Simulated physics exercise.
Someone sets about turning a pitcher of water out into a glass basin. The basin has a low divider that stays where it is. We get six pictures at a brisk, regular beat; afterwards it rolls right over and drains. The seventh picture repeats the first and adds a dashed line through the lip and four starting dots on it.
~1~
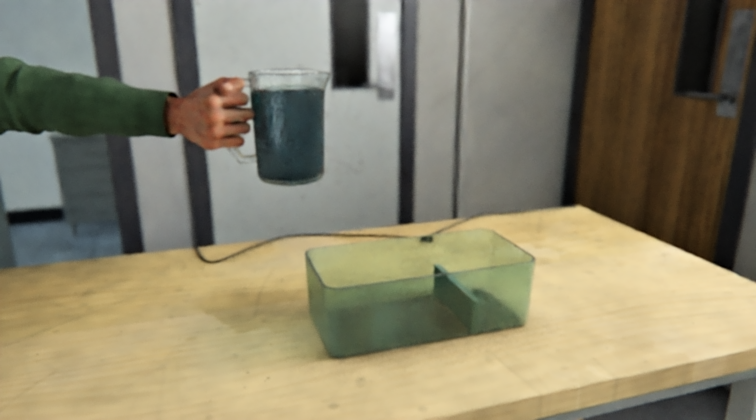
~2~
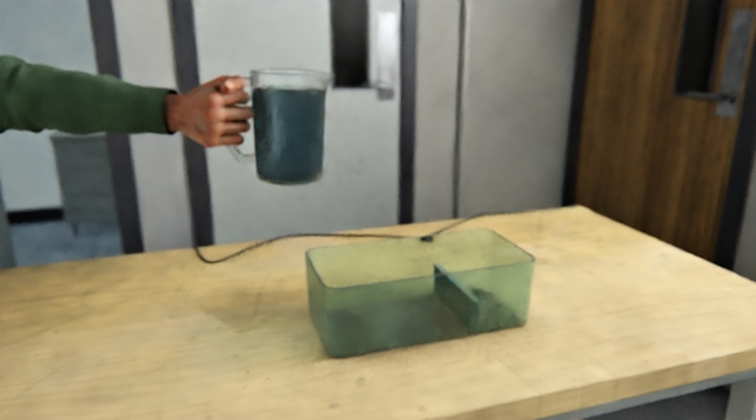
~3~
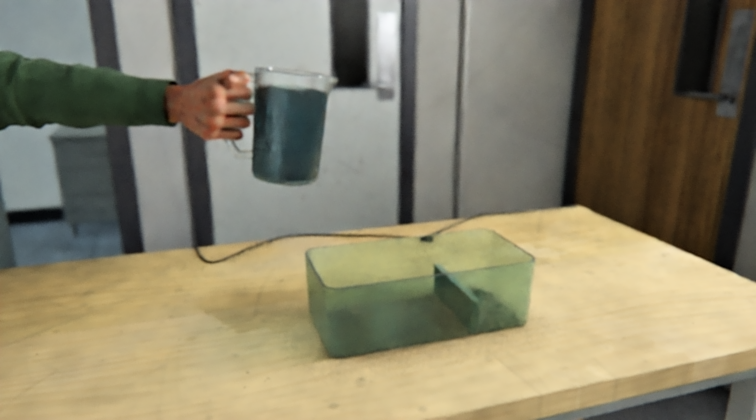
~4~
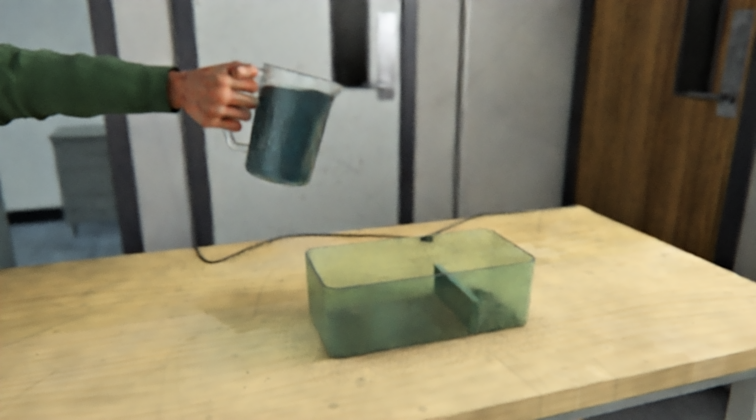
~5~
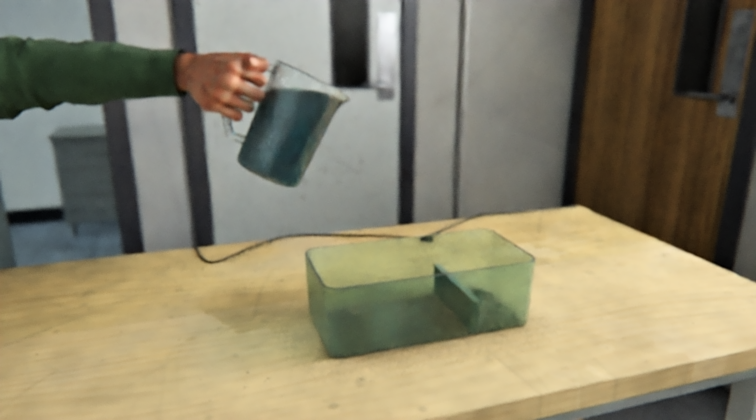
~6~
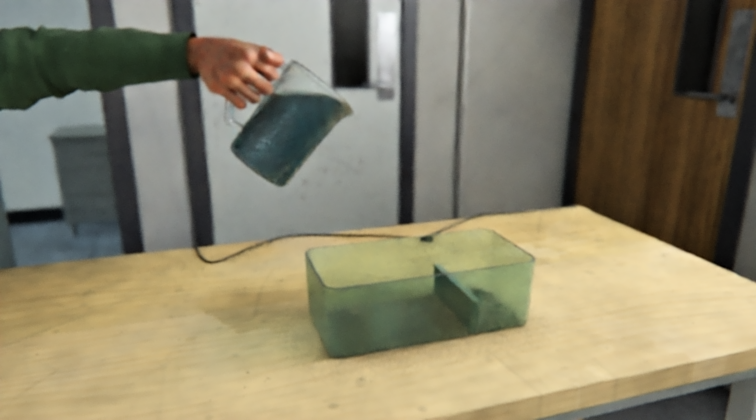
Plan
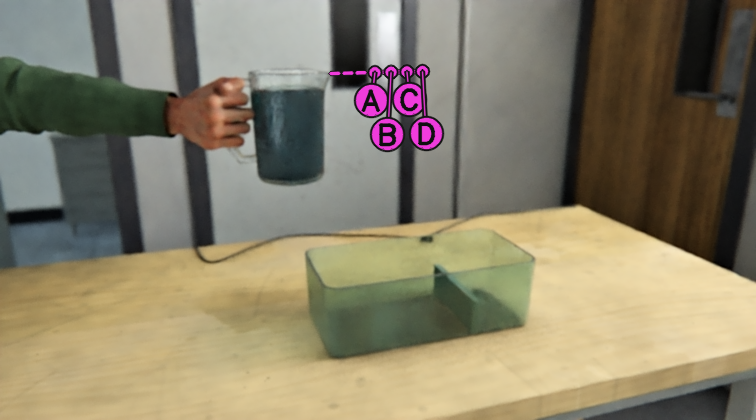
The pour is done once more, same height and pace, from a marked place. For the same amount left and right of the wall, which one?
The answer is place C.
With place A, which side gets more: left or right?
More ends on the left.
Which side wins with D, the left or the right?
More ends on the right.
On the marked copy, A at (374, 72); B at (391, 72); C at (406, 71); D at (422, 71).
With A, about 84 % ends left of the wall and 4 % right of it; 12 % is lost outside.
With B, about 77 % ends left of the wall and 13 % right of it; 10 % is lost outside.
With C, about 53 % ends left of the wall and 41 % right of it; 7 % is lost outside.
With D, about 20 % ends left of the wall and 72 % right of it; 8 % is lost outside.
